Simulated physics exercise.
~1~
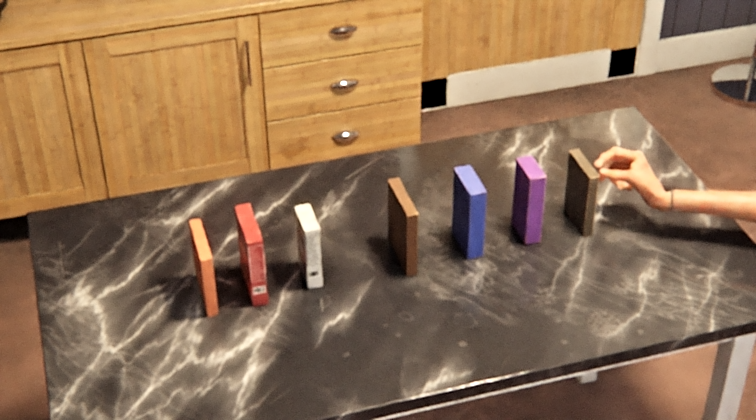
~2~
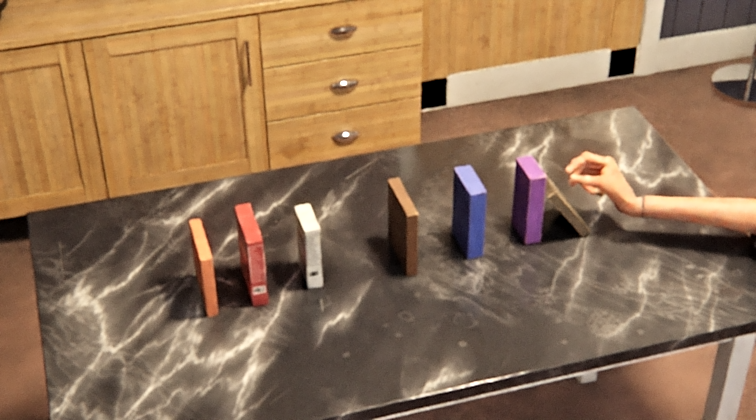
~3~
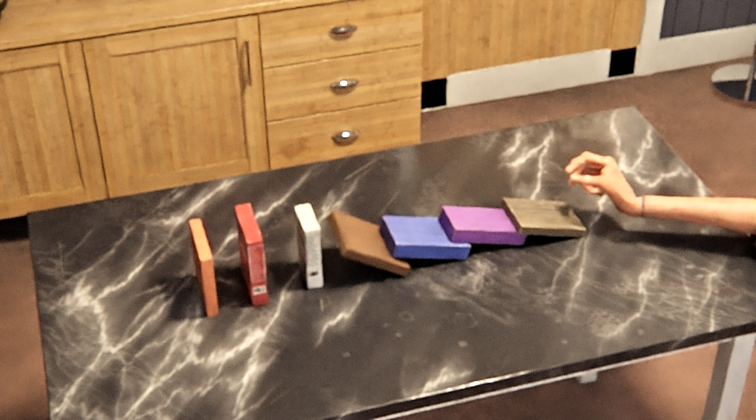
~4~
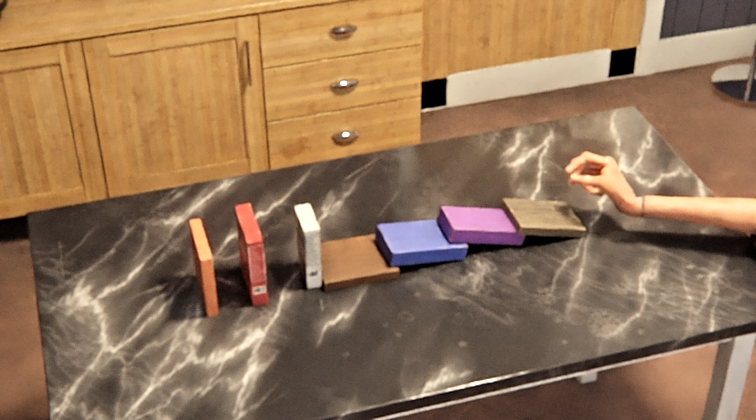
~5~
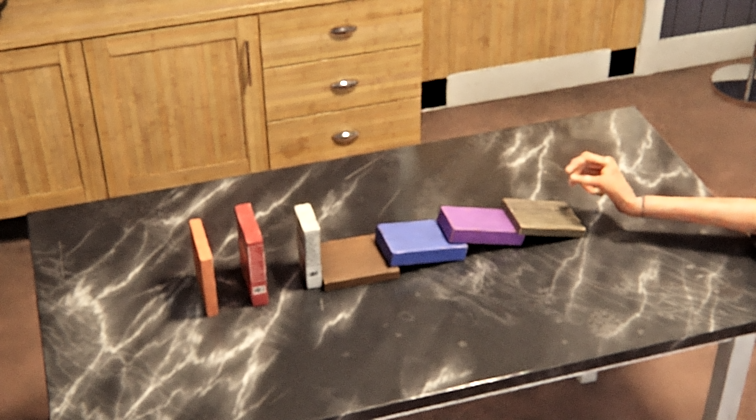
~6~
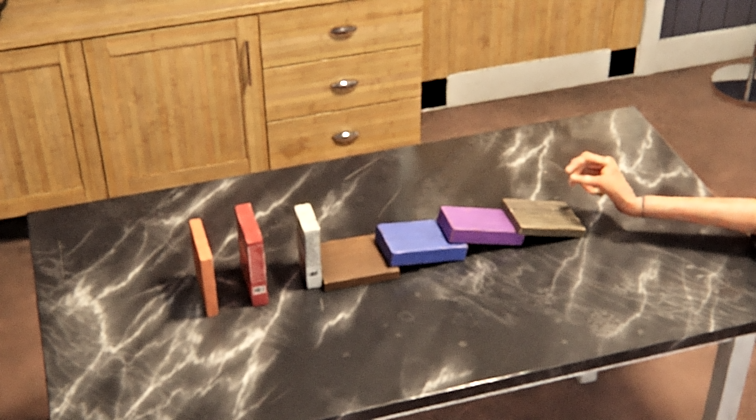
On a dark marble table, a hand tips a block, toppling four leftward while three stay upright.
